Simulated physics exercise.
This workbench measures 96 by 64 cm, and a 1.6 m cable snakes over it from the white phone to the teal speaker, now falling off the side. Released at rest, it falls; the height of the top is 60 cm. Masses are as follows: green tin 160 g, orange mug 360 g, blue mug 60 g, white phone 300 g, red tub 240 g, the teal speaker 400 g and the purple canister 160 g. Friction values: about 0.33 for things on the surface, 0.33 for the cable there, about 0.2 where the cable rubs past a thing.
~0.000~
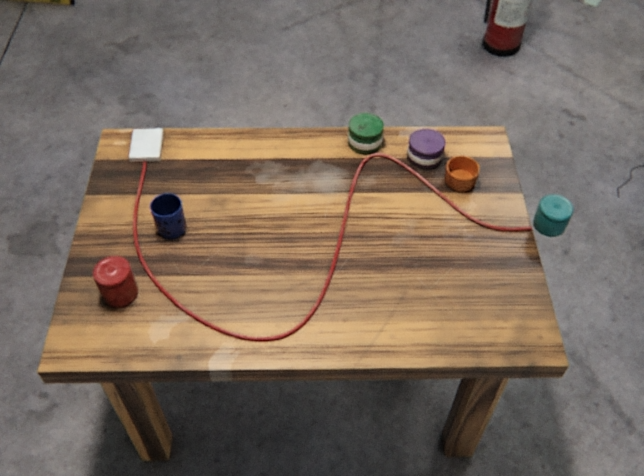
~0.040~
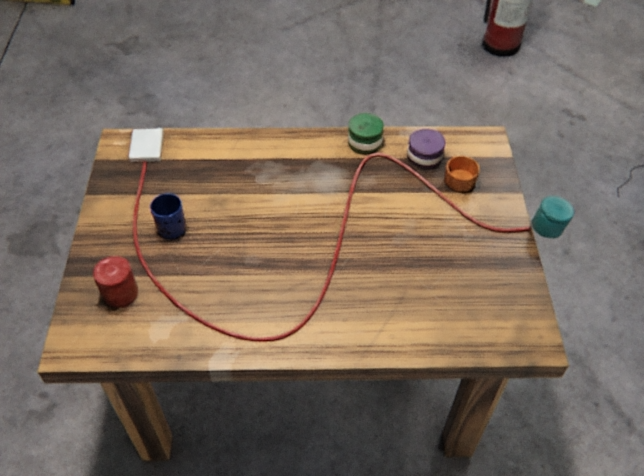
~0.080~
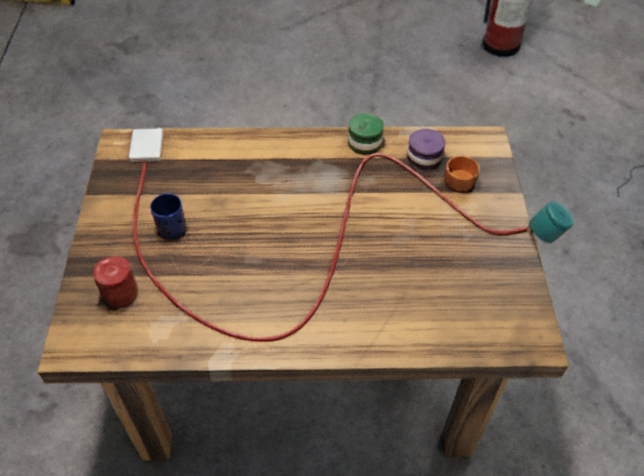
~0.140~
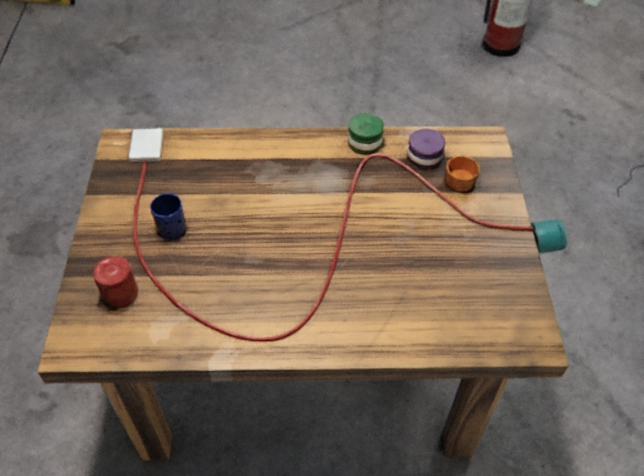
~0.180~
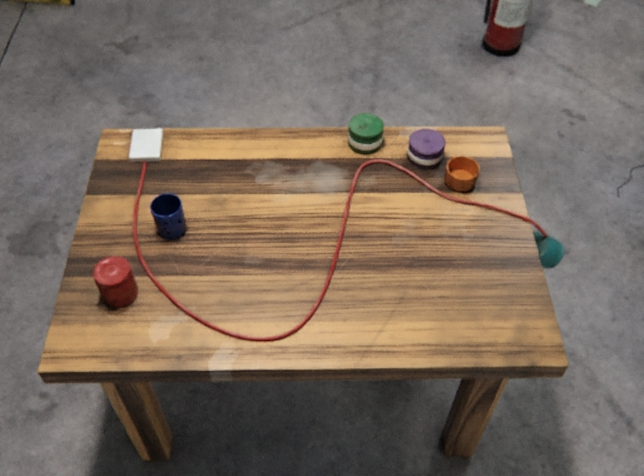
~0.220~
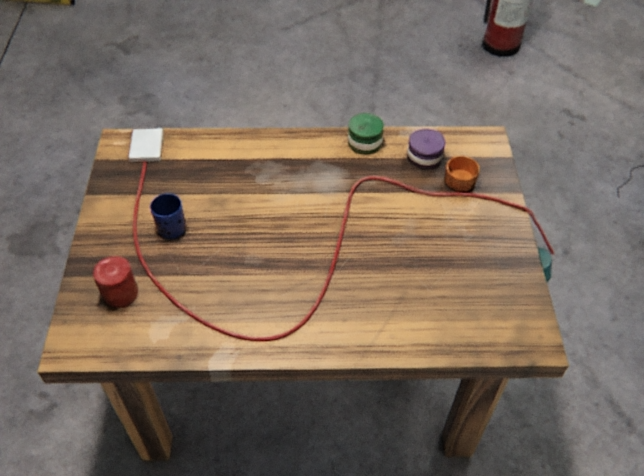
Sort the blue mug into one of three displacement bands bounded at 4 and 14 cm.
Band: Large.
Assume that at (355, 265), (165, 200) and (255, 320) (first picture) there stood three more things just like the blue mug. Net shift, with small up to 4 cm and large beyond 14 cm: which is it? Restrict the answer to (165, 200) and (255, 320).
Result, in order: Minor / major.
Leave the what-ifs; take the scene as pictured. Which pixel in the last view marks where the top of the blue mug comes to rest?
The top ends up close to (232, 134) in the last picture.
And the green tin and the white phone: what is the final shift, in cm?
Green tin roughly 0 cm, white phone roughly 0 cm.
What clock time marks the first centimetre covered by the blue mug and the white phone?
Blue mug 0.42 s, white phone never.
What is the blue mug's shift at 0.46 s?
The blue mug is around 6 cm from where it began.
At 0.5 s, the cable's tail end at (145, 163); blue mug 6 cm off its start, teal speaker over the edge.
At 0.7 s, the cable's tail end at (145, 163); blue mug 23 cm off its start, teal speaker over the edge.
At 1.0 s, the cable's tail end at (145, 163); blue mug 24 cm off its start at (232, 134), teal speaker over the edge.
At 1.2 s, the cable's tail end at (145, 163); blue mug 24 cm off its start, teal speaker over the edge.
At 2.4 s, the cable's tail end at (145, 163); blue mug 24 cm off its start at (232, 134), teal speaker over the edge.
